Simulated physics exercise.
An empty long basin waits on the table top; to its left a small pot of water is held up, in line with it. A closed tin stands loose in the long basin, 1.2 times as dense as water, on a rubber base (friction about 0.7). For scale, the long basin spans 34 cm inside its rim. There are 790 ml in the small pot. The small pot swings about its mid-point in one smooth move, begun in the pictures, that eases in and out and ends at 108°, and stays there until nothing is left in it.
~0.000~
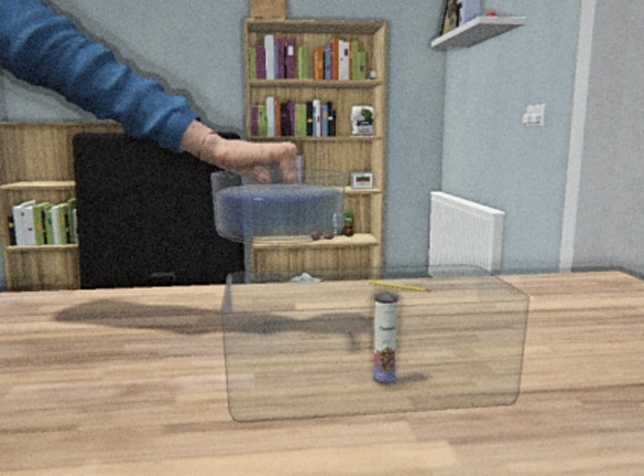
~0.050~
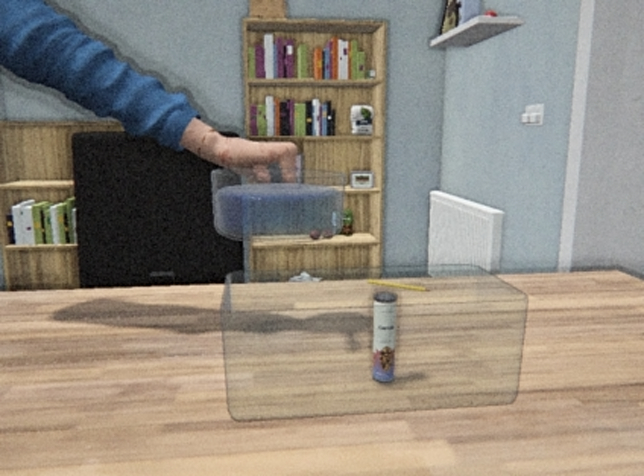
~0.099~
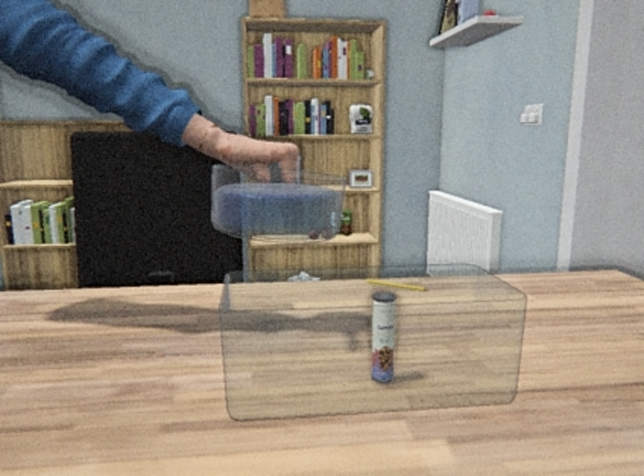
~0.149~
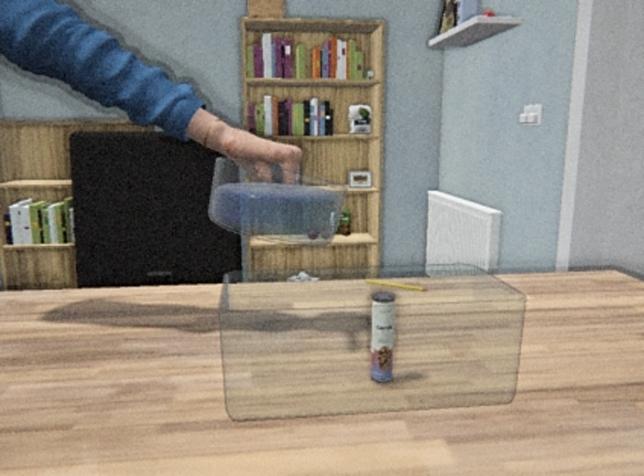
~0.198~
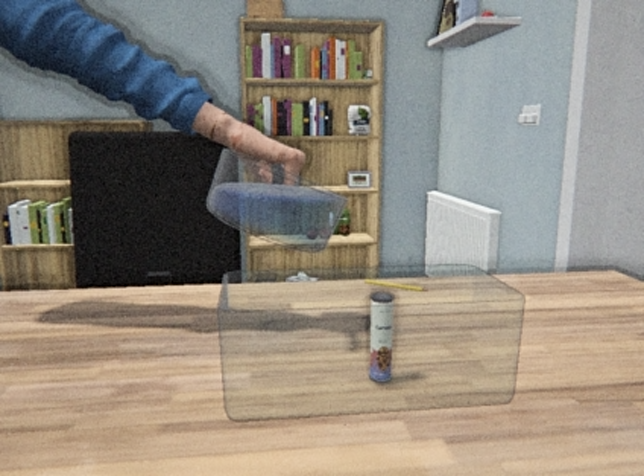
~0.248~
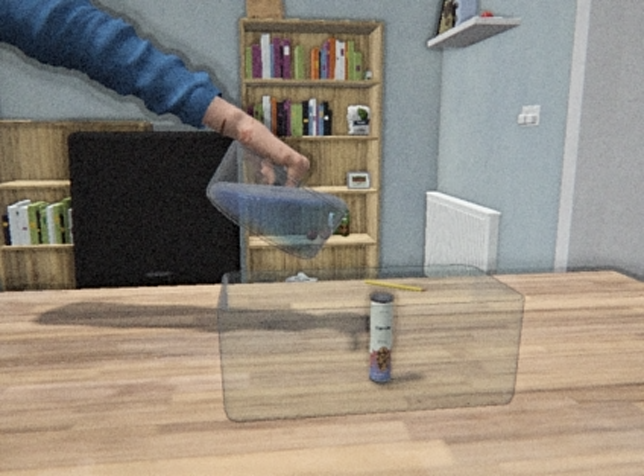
A hand tilts a small clear pot of water rightward above a long transparent basin.
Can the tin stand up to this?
It falls.
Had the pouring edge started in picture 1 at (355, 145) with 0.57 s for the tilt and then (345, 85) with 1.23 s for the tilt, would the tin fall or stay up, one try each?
First it falls; then it keeps standing.
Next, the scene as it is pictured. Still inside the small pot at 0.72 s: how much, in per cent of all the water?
About 4 per cent.
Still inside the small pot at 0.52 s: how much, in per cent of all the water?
Some 20 per cent.
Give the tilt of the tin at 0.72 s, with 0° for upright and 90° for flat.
It is at some 5°.
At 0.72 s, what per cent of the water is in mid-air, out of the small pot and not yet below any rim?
Near 3 in a hundred.
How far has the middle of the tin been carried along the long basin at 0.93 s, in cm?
About 3 cm.
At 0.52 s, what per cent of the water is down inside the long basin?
Near 52 in a hundred.
By 0.52 s the tilt is 97° and 20 per cent is still to pour; the tin stands where it began.
By 0.72 s the tilt is 108° and 4 per cent is still to pour; the tin leans 7°.
By 0.93 s the tilt is 108° and 0 per cent is still to pour; the tin leans 22°.
By 1.16 s the tilt is 108° and 0 per cent is still to pour; the tin lies on its side.
At rest the tin lies on its side.
